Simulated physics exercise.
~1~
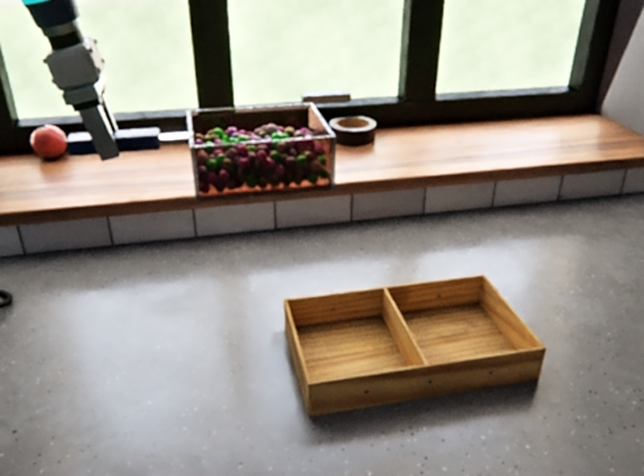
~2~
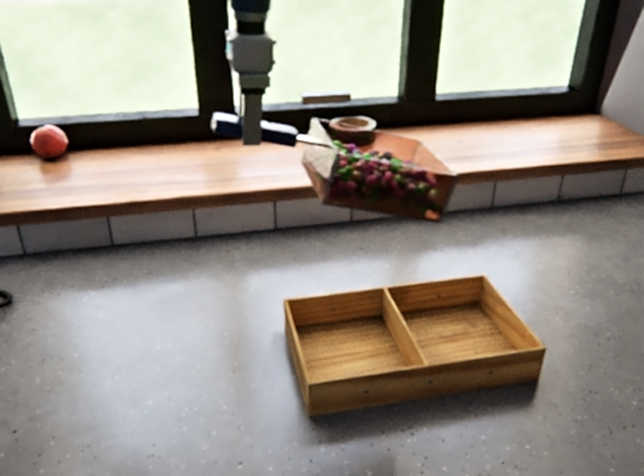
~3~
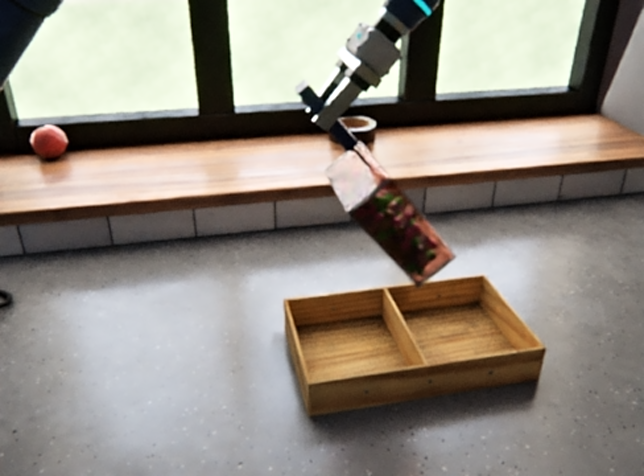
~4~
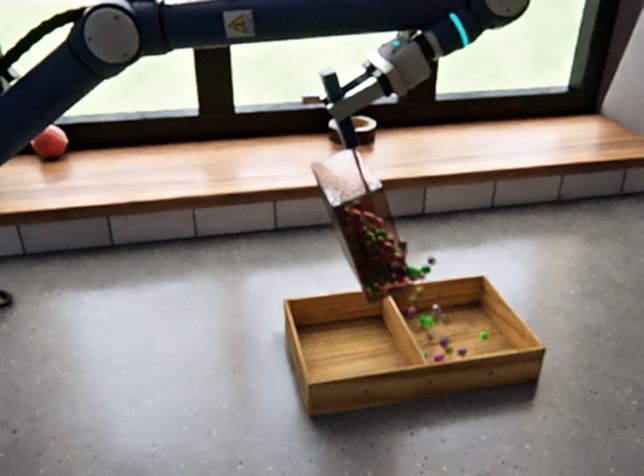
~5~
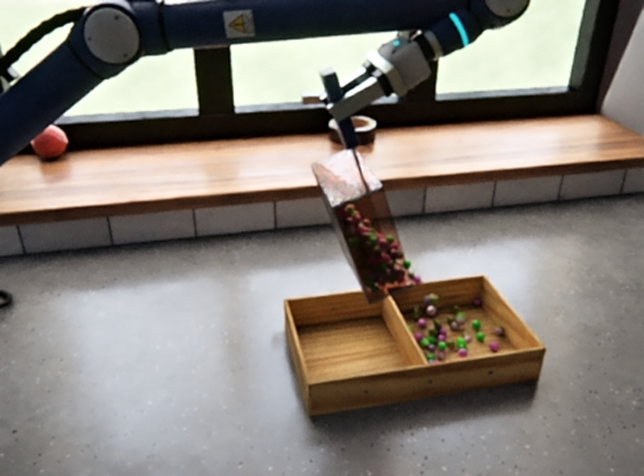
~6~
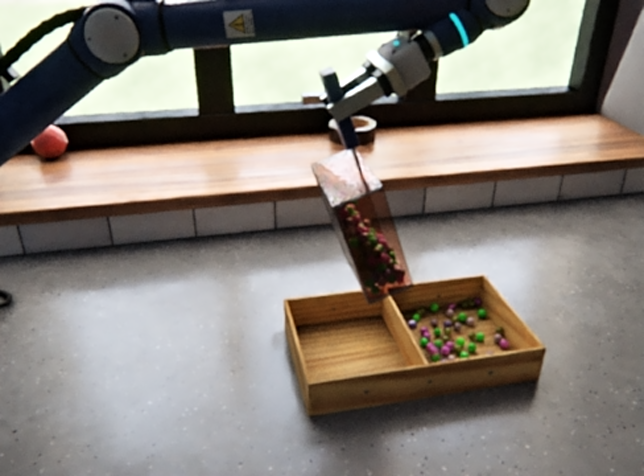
The clip opens on a clear box of small round sweets, mostly green and purple, resting on a wooden windowsill above a grey counter that holds a two-part wooden crate. A robot arm carries the box to the right, off the sill, already slightly tilted. The arm then lowers it and tips it steeply toward the crate. Tilted further, the box starts spilling sweets into the right-hand part. The arm holds it still while more tumble out and spread across the floor there. It ends with the box still tipped, many sweets inside it, and the left part empty.
